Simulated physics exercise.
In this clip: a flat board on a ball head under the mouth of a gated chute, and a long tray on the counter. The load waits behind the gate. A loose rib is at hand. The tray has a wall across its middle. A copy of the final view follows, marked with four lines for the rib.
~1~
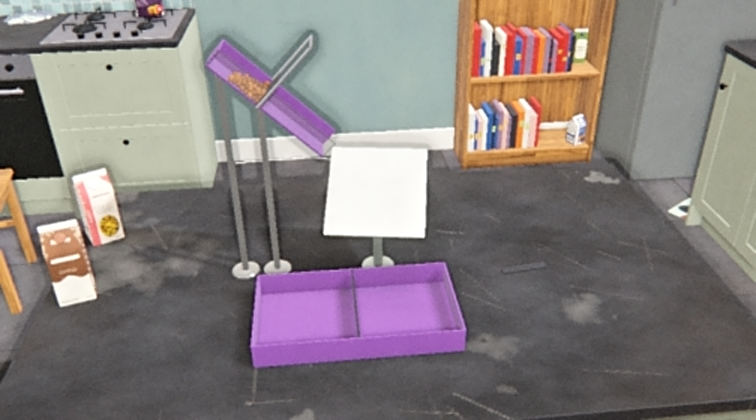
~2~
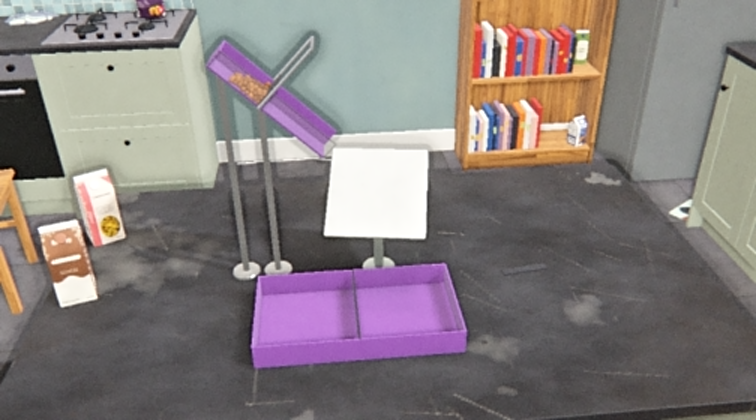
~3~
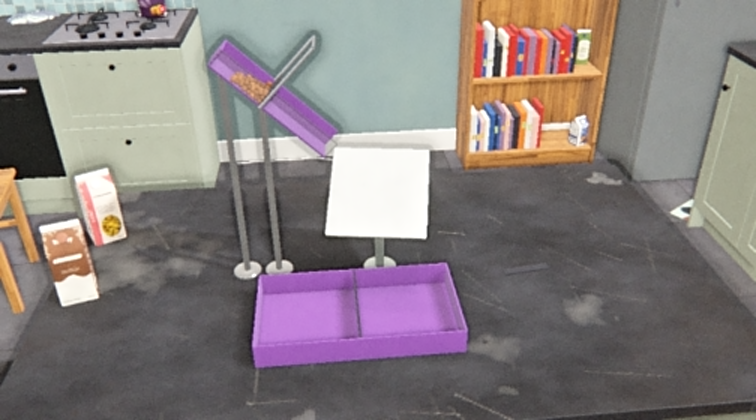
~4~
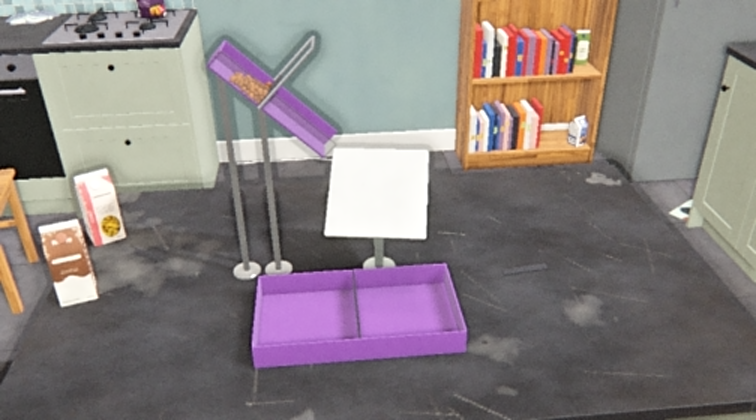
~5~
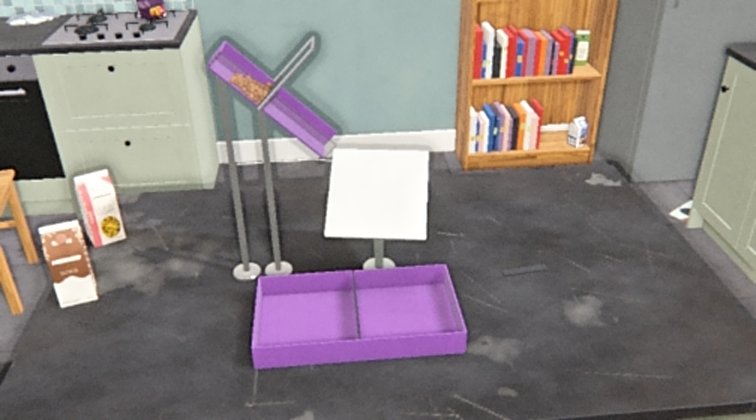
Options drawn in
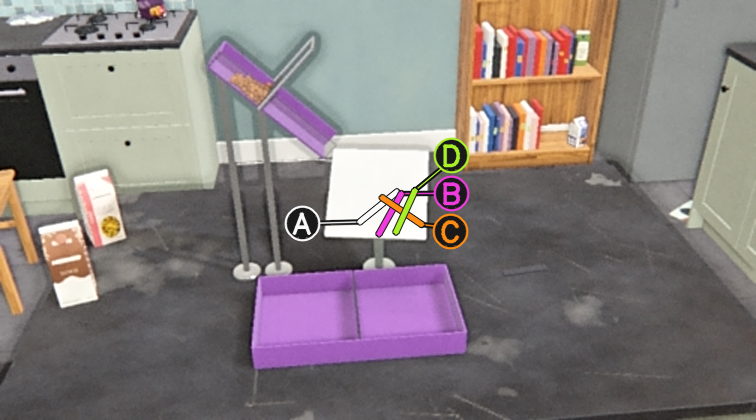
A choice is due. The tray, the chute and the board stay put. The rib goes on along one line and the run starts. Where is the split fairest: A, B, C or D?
It is B.
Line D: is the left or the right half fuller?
More lands on the right.
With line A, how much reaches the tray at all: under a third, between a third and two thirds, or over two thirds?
Over two thirds.
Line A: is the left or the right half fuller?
The left half.
On the marked copy, line A from (397, 191) to (359, 221); line B from (401, 193) to (378, 234); line C from (382, 197) to (421, 224); line D from (415, 190) to (396, 232).
With A, of what is caught, the bulk in the left half, close to a quarter in the right.
With B, of what is caught, close to half in the left half, close to half in the right.
With C, of what is caught, a small share in the left half, the bulk in the right.
With D, of what is caught, a small share in the left half, the bulk in the right.
